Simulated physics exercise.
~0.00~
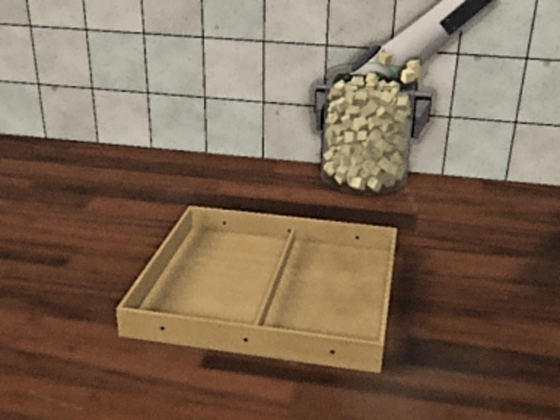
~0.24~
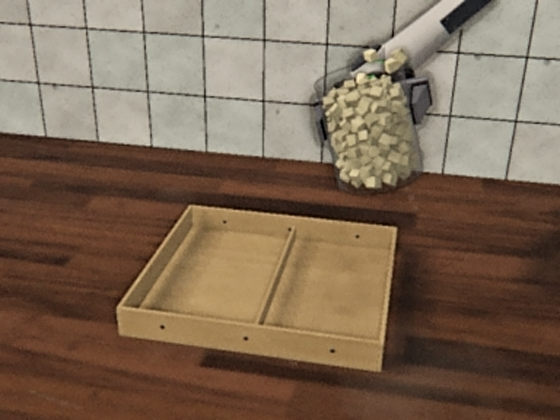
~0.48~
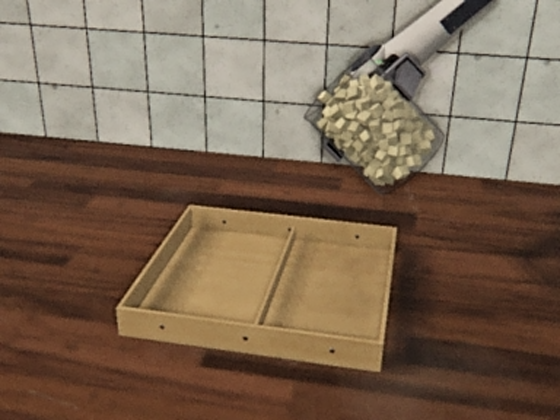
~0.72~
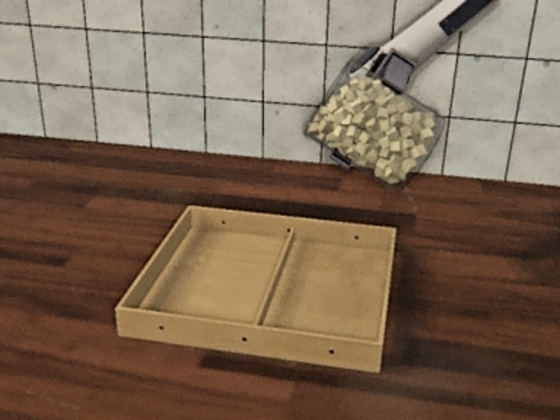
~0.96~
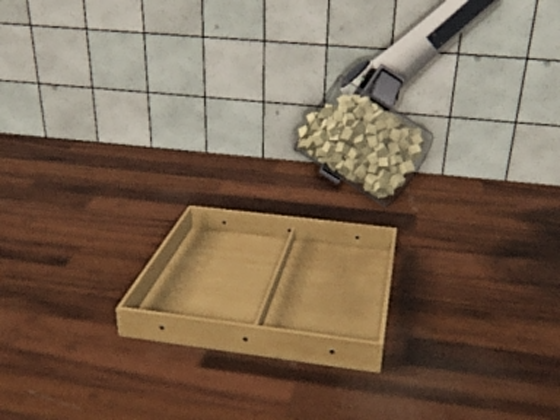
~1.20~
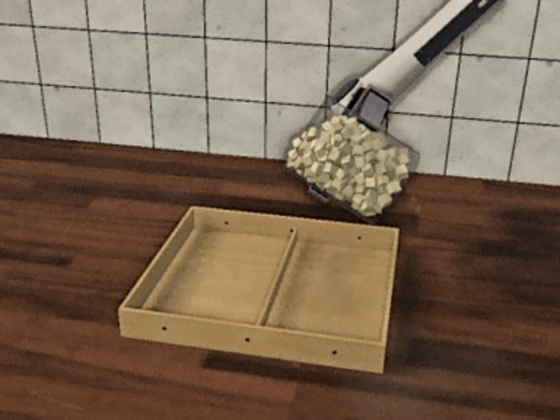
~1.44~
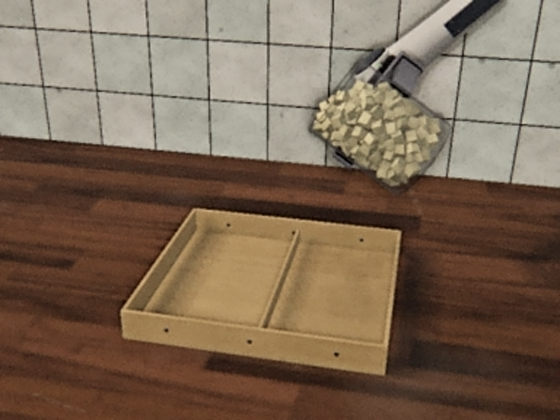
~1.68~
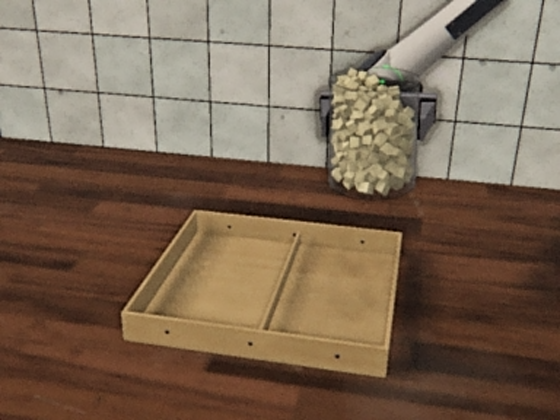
A pale robotic arm reaches in from the upper right, holding a clear cup heaped with small cream-yellow cubes above a dark wooden surface, before a wall of whitish tiles. The slightly swaying view looks down at a shallow light-wood tray with two compartments, which sits still in the lower centre. The arm tips the cup steadily over until it lies on its side, then carries it a little down and left toward the tray. It next draws the cup back up and right and turns it upright. The cubes stay heaped inside, and the tray remains empty.
